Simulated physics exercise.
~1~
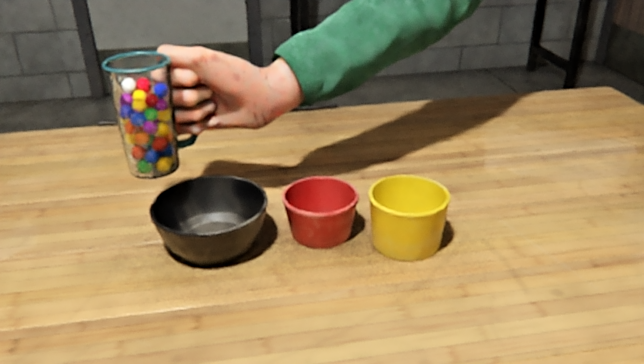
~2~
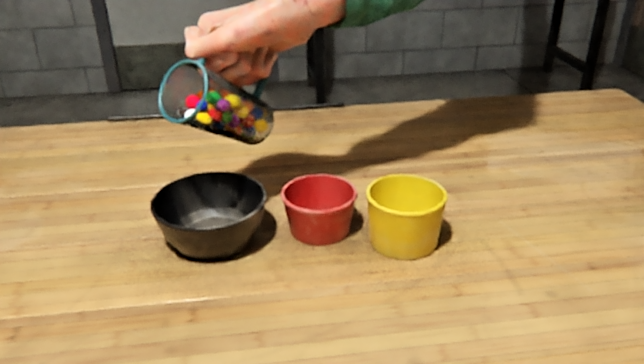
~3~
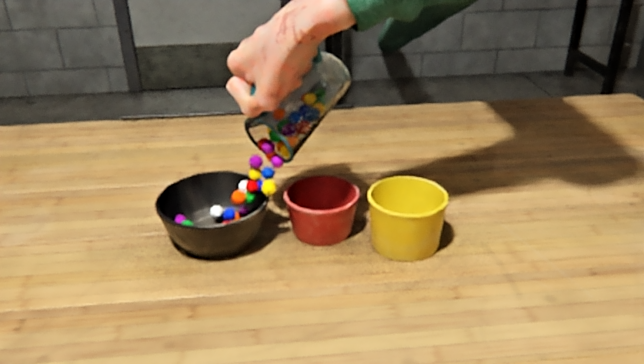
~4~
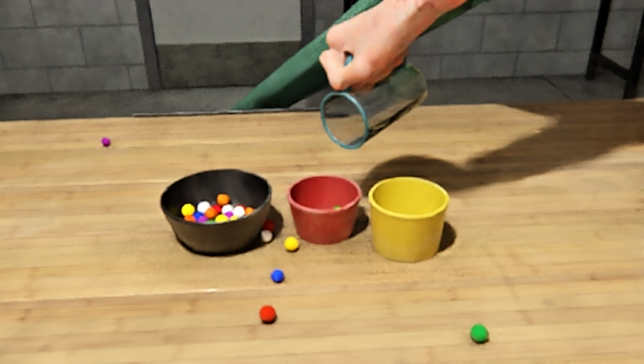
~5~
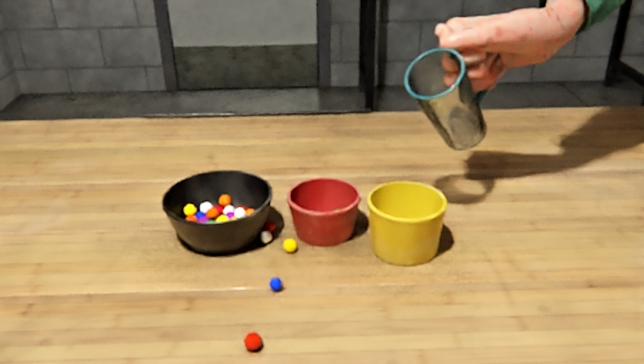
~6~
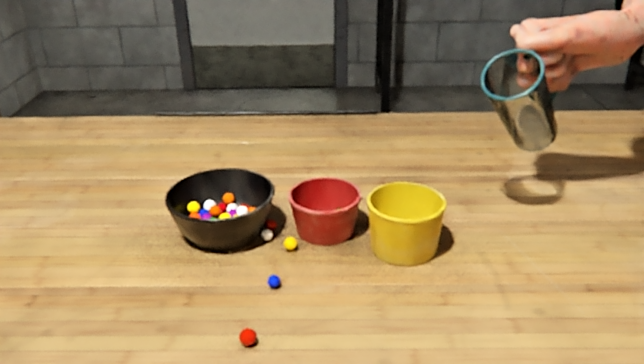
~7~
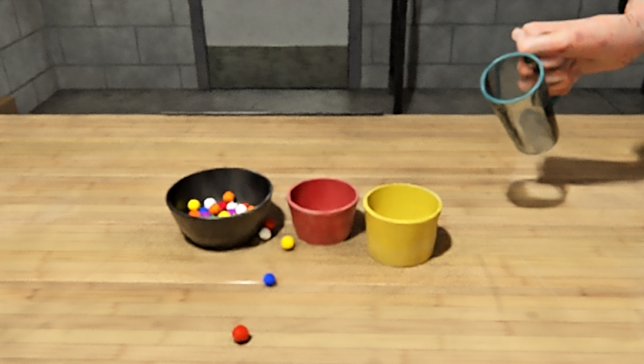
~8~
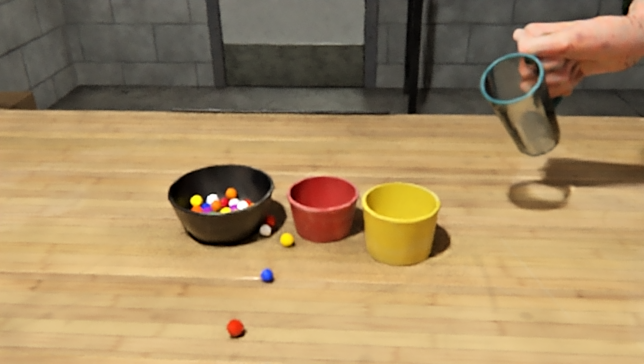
On a wooden table, a hand tips colourful balls into a black bowl, spilling some outside.
